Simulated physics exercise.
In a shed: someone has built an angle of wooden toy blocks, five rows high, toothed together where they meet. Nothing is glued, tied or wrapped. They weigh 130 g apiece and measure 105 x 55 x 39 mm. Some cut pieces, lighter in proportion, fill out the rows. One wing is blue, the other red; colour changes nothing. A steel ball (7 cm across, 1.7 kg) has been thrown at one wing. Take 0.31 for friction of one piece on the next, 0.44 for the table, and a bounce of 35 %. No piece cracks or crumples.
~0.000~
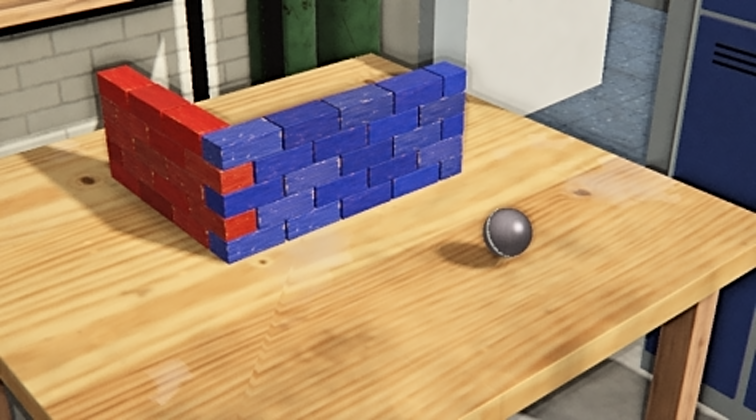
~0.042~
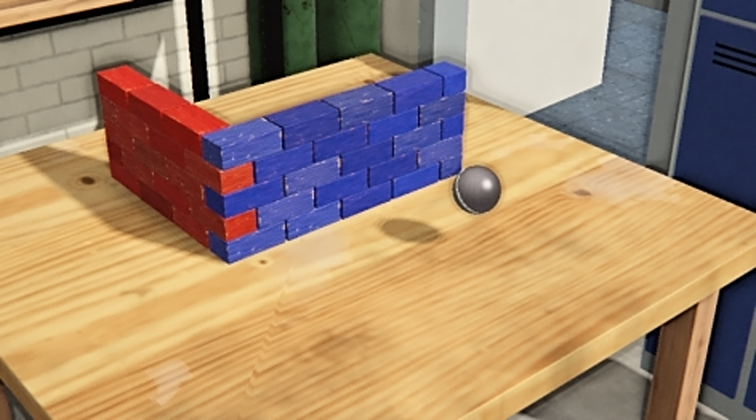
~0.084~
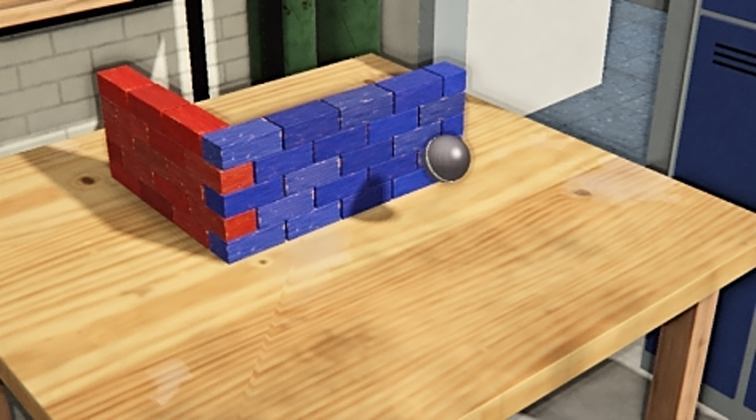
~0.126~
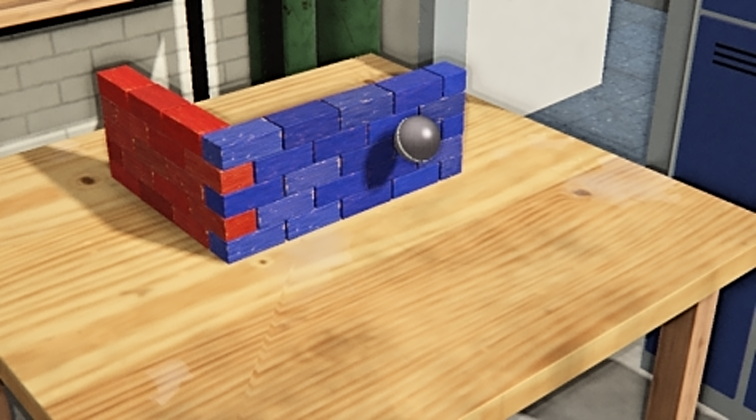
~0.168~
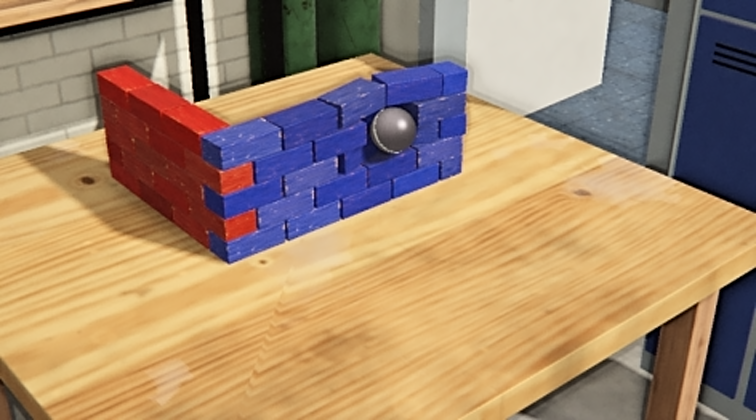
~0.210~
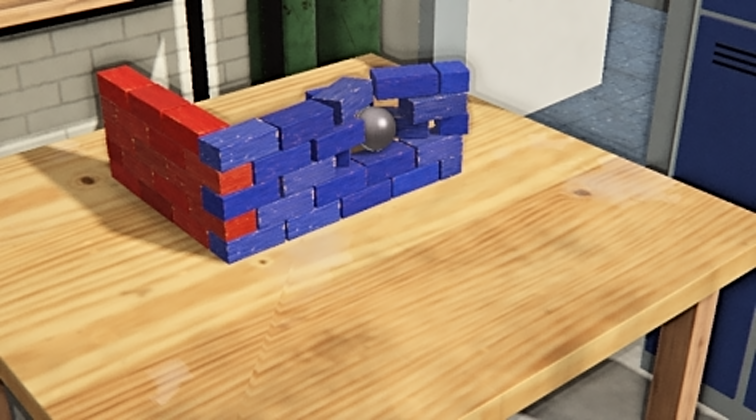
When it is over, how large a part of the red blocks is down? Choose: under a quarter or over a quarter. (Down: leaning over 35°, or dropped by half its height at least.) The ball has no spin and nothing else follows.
Under a quarter of them.
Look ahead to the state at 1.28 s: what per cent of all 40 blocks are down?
25 per cent by then.
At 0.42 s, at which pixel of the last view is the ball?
Around (305, 129).
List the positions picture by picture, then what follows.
In the first frame (pixels give the middle of a visible side), ball (508, 233) 22 cm from contact, 2.0 m/s; top red block (196, 118); top blue block (420, 96); none has stirred.
The second frame shows ball (477, 190) 16 cm from contact, 1.8 m/s; top red block (196, 118).
The third frame shows ball (447, 159) 9 cm from contact, 1.7 m/s; top red block (196, 118).
The fourth frame shows ball (417, 139) 22 mm from contact, 1.6 m/s; top red block (196, 118).
The fifth frame shows ball (393, 130) after contact, 1.2 m/s; top red block (196, 118); top blue block (415, 91) 12 mm from its place; movement in 7 of them.
The sixth frame shows ball (374, 128) after contact, 1.1 m/s; top red block (196, 118); top blue block (407, 87) 3° from how it stood; movement in 12 of them.
After 0.28 s, ball still moving; none of the 17 red blocks down (1 of 40 in all colours); top red block unmoved; top blue block 12° from how it stood.
After 0.42 s, ball still moving; none of the 17 red blocks down (7 of 40 in all colours); top red block unmoved; top blue block 32° from how it stood, 54 mm lower.
After 0.68 s, ball still moving; none of the 17 red blocks down (10 of 40 in all colours); top red block unmoved; top blue block on its side.
After 1.28 s, ball still moving; none of the 17 red blocks down (10 of 40 in all colours); top red block unmoved; top blue block upside down.
In the end (1.7 s), ball rolling away; none of the 17 red blocks down (10 of 40 in all colours); top red block unmoved; top blue block upside down. That is 0 per cent. From the last view, middles, top red block near (197, 130), top blue block near (392, 102).
